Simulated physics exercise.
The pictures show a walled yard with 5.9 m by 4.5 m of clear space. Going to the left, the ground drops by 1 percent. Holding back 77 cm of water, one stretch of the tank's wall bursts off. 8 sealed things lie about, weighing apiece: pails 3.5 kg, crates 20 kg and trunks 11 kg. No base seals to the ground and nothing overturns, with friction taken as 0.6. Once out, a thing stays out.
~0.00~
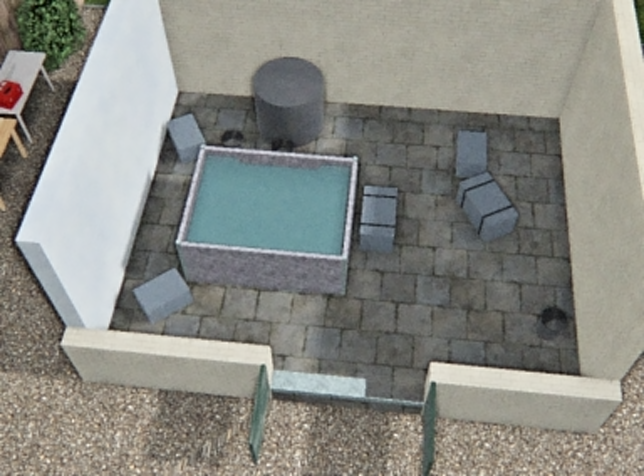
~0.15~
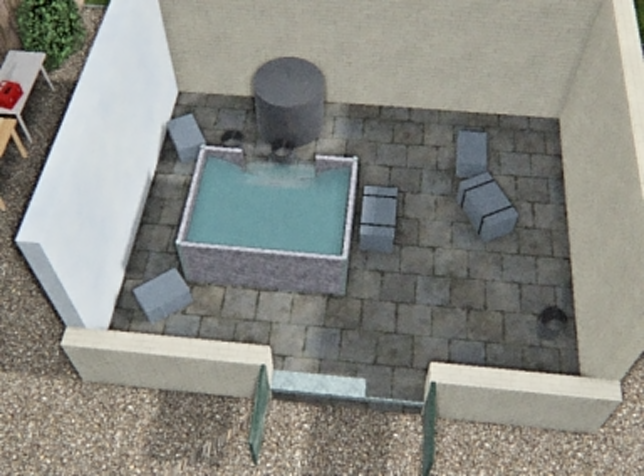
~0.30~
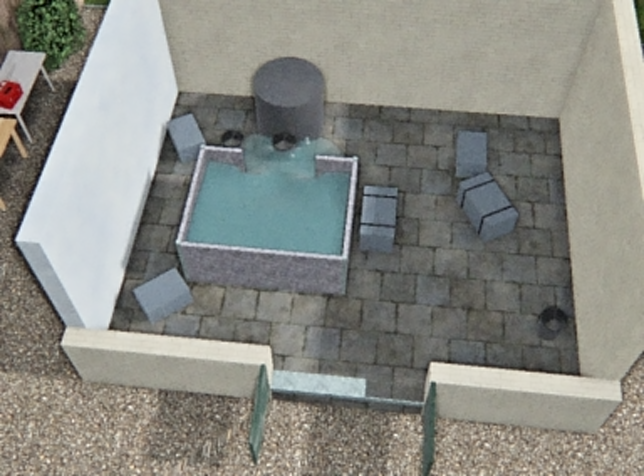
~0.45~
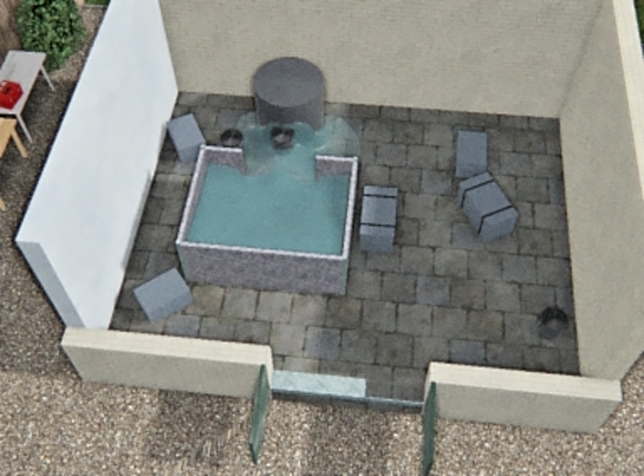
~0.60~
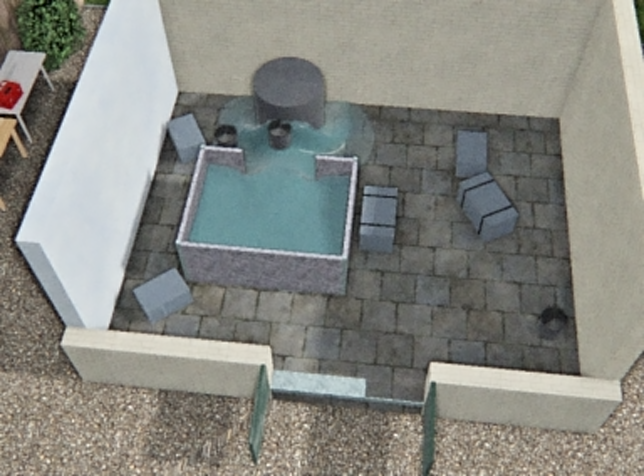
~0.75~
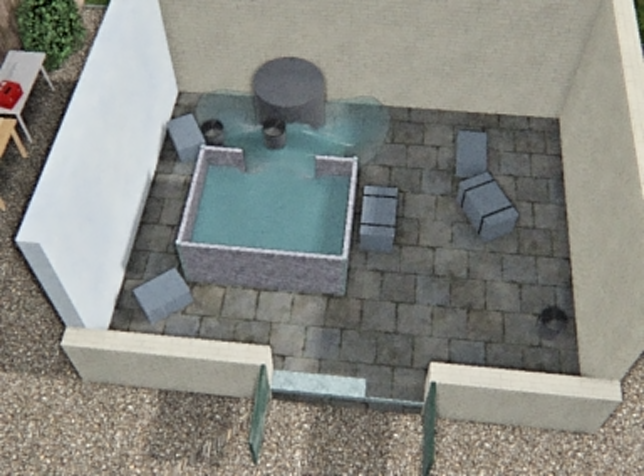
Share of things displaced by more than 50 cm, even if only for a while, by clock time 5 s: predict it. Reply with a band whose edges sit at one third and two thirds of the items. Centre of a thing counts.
Band: Two thirds or above.
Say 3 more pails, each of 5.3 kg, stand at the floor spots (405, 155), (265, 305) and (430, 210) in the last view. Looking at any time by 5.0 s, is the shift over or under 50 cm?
Going through them, I'd say exceeds it, falls short and finally falls short.
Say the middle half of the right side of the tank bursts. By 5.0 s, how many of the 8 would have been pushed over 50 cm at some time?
You'd get 4 in that case.
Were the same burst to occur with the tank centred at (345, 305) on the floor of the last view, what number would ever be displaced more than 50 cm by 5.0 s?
That gives 7 of them.
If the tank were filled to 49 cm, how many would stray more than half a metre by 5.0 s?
So the tally would be 3.
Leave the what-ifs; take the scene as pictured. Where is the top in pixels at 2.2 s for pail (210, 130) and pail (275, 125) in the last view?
Estimated pixels: (220, 78) and (187, 189).
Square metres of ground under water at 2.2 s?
Close to 14 m2, I'd say.
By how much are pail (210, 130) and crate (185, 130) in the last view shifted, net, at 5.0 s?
Net shifts, in order: 100 cm and 300 cm.
After 1.1 s 2 of 8 are over 50 cm from their spots; 2 afloat.
After 2.2 s 3 of 8 are over 50 cm from their spots; 1 afloat.
After 3.5 s 3 of 8 are over 50 cm from their spots; 4 afloat.
After 5.0 s 7 of 8 are over 50 cm from their spots, and 7 have been at some point; 3 afloat.
